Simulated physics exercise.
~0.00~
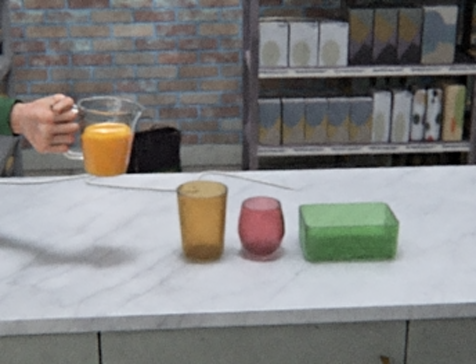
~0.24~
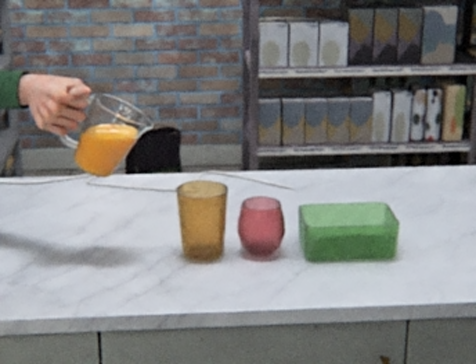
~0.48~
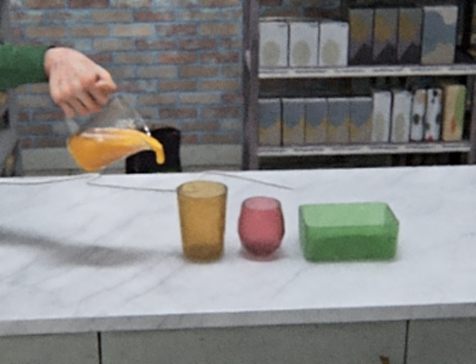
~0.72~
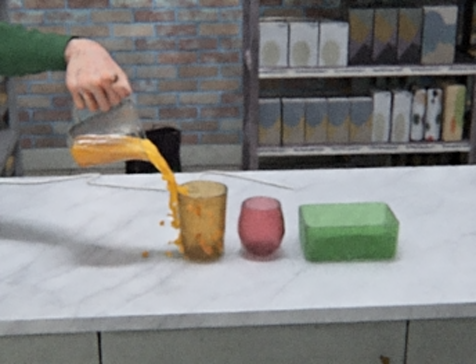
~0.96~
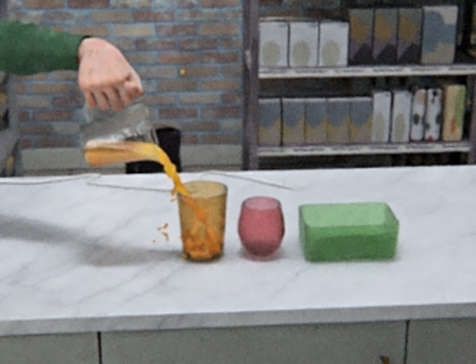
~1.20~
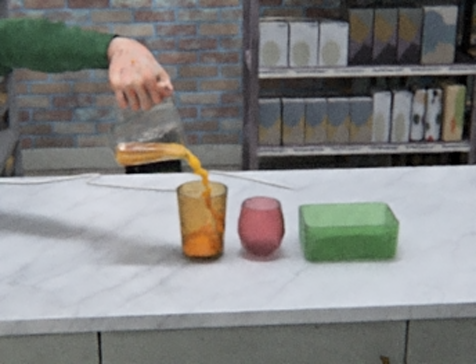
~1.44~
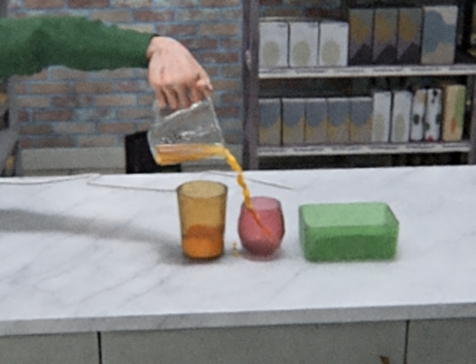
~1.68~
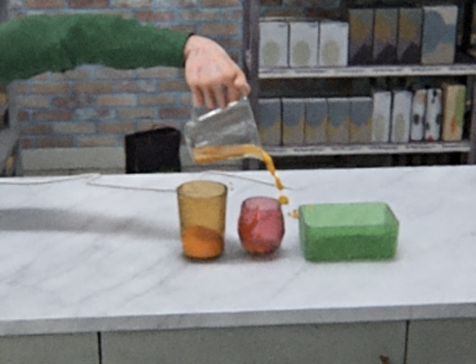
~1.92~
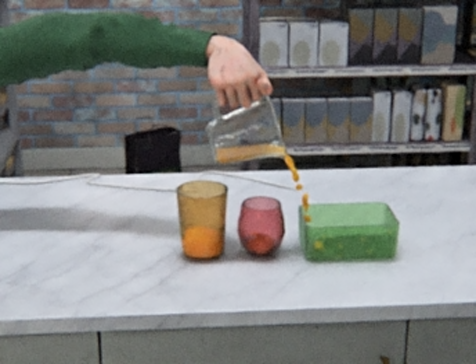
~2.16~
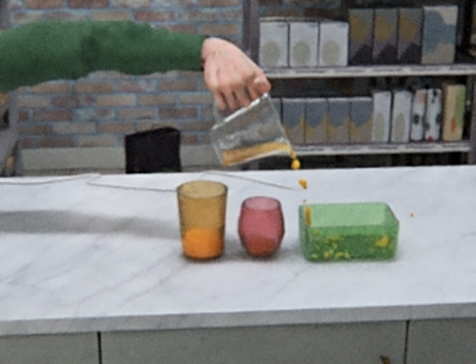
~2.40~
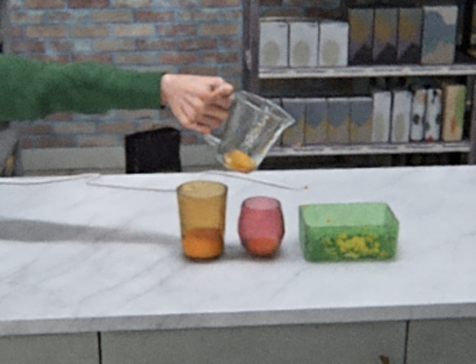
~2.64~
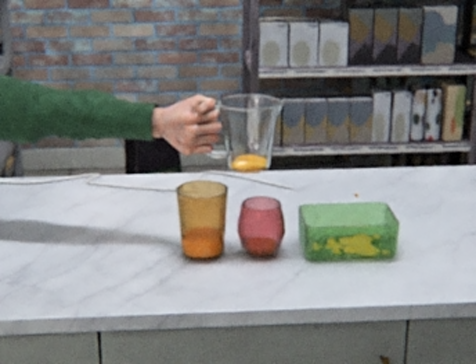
In the video, a hand tilts a jug of orange juice and moves right, pouring into an amber tumbler, a round pink glass and a green tub, with some splashing, then rights the jug, leaving a little juice in it and some in each container.
